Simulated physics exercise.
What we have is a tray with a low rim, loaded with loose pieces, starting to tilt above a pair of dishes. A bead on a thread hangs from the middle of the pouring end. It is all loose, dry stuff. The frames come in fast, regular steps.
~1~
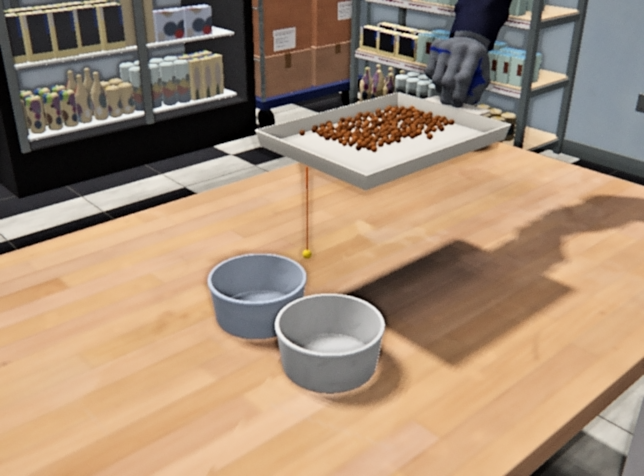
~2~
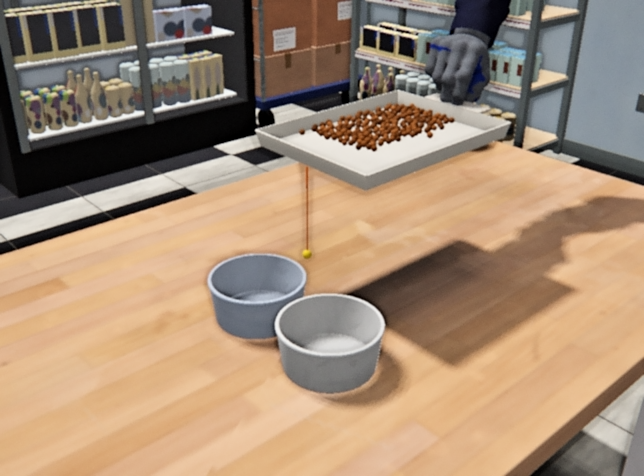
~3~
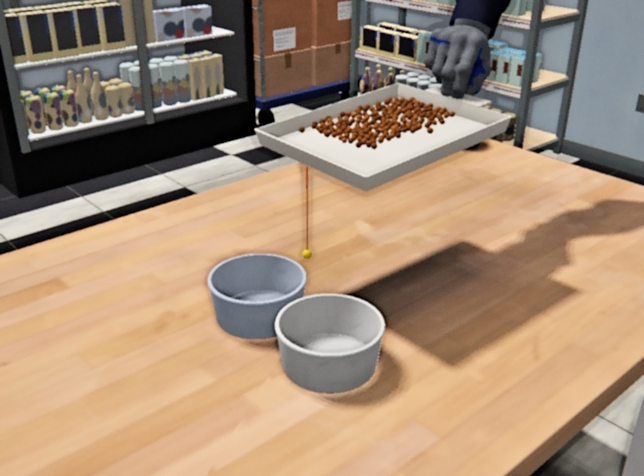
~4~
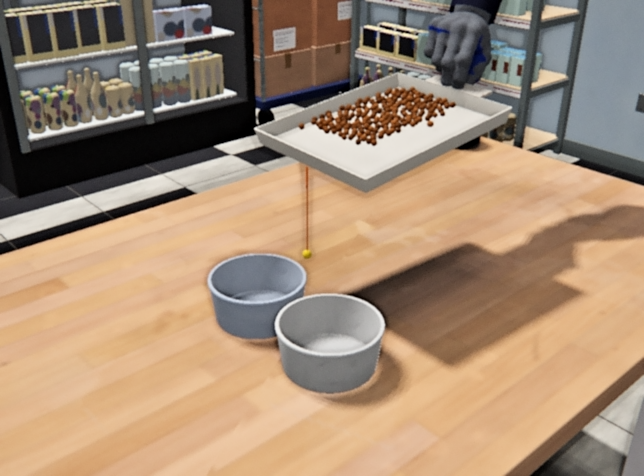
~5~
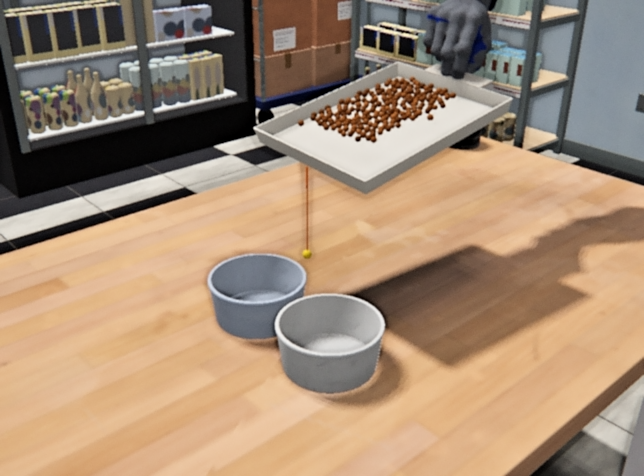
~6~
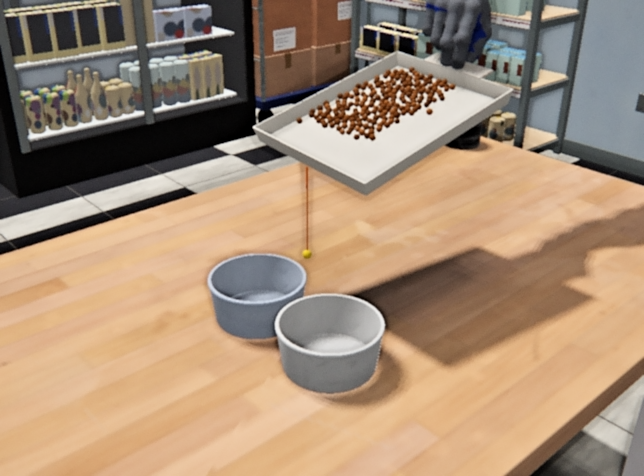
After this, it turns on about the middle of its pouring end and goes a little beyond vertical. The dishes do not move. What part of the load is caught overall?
In the dishes lies more than half of it.
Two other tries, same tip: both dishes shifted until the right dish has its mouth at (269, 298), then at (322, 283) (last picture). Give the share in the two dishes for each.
The first gives 30 %, the second 60 %.
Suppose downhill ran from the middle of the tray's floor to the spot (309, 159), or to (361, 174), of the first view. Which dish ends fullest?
In turn: The left one; the right dish.
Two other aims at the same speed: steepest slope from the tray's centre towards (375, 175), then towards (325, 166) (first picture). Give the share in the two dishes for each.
First some 30, then 90 per cent.
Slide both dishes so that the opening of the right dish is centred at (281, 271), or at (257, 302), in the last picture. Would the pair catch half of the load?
First under half, then under half.
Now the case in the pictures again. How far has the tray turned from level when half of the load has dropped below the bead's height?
At some 105 degrees.
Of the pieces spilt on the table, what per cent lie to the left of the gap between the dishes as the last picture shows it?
About 10 per cent.
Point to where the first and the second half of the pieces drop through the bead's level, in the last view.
Around (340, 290) and then (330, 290).
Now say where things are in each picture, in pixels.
In the first picture, corners of the pouring end near (260, 130) and (367, 173), level; middle of the load near (384, 126), cereal balls; left dish near (219, 309); right dish near (290, 360); bead on its thread near (307, 254).
In the second picture, corners of the pouring end near (260, 130) and (366, 173), level; middle of the load near (384, 125).
In the third picture, corners of the pouring end near (260, 129) and (366, 175), tipped barely, lowest at the right corner; middle of the load near (384, 120).
In the fourth picture, corners of the pouring end near (259, 128) and (366, 176), tipped a little, lowest at the right corner; middle of the load near (384, 114).
In the fifth picture, corners of the pouring end near (258, 128) and (365, 178), tipped a little, lowest at the right corner; middle of the load near (384, 107).
In the sixth picture, corners of the pouring end near (258, 127) and (365, 180), tipped a little, lowest at the right corner; middle of the load near (382, 101); left dish near (219, 309); right dish near (290, 360).
Shortly afterwards, tray tipped steeply; all but a few on the tray; a little in the right dish; only a few in the air.
Next, tray tipped right over; the bulk on the tray; a little in the right dish; only a few in the left dish; only a few outside both; a little in the air.
Some moments later, tray tipped past a quarter turn; near two thirds in the right dish; near a quarter in the left dish; near a quarter outside both.
In the end, tray tipped past a quarter turn; near two thirds in the right dish; near a quarter in the left dish; near a quarter outside both.
